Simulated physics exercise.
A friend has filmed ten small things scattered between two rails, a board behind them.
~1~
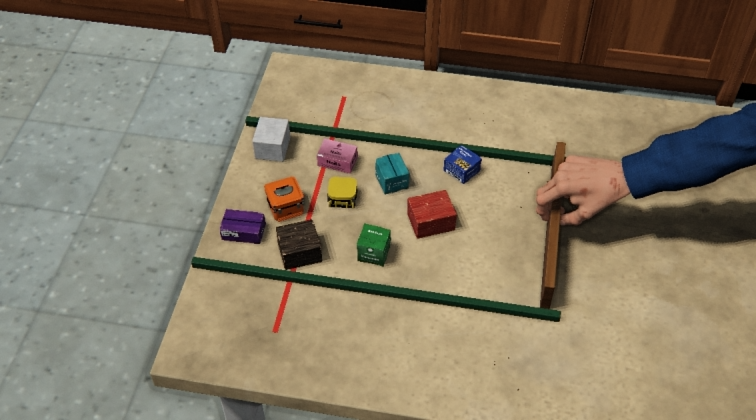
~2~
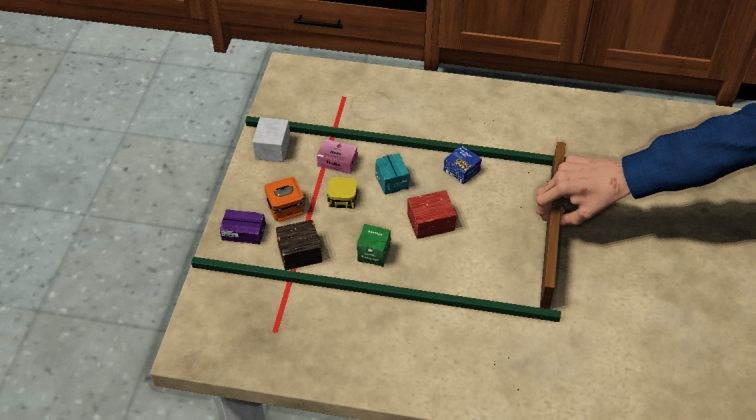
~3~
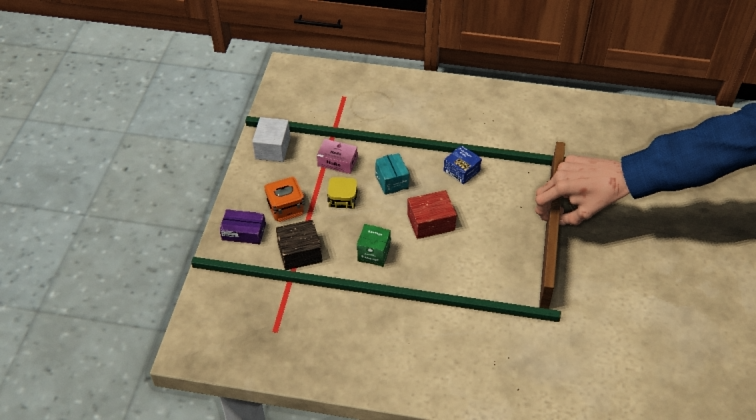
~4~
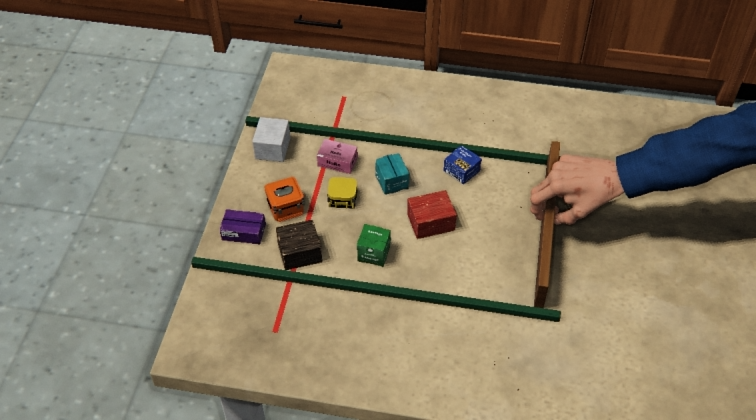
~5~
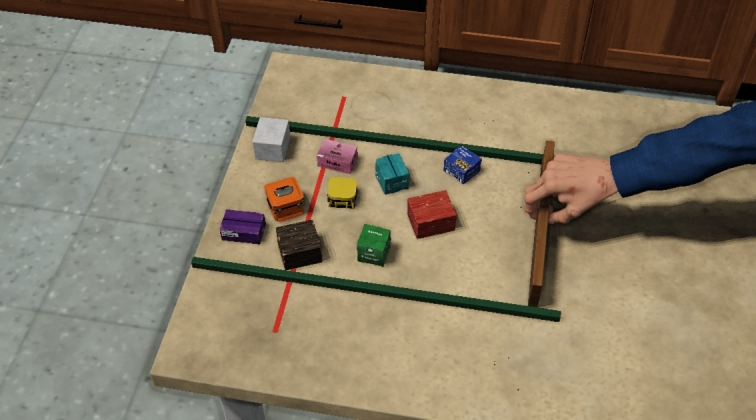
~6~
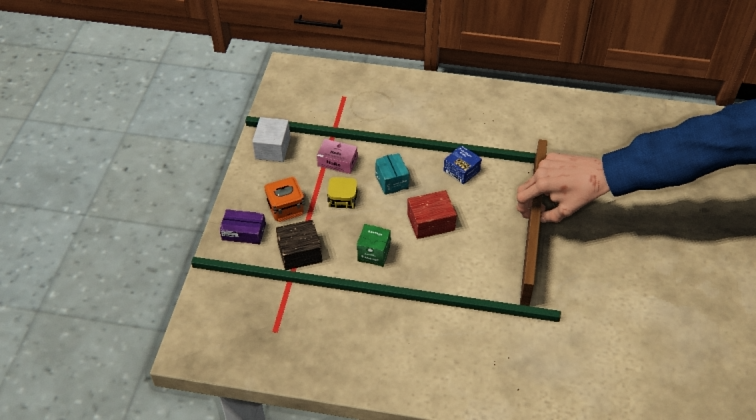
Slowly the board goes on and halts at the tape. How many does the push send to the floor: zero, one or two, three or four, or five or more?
Outcome: The number that fall off is zero.
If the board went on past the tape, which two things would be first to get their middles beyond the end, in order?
Earliest first: The purple box, then the white block.
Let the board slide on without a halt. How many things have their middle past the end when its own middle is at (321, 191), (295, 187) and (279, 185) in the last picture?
In that order 0, 1 and 2.
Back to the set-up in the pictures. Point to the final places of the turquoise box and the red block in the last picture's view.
The turquoise box at (290, 165), the red block at (293, 193).
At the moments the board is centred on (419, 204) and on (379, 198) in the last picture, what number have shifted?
3 and 6.
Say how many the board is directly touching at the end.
That makes 3.
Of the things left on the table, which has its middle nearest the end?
It is the purple box.
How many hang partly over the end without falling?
It comes to 1.
A little later, none off yet; purple box at rest near (243, 227); white block at rest near (272, 140); orange case at rest near (285, 200).
When it is over, the number that fall off is zero.
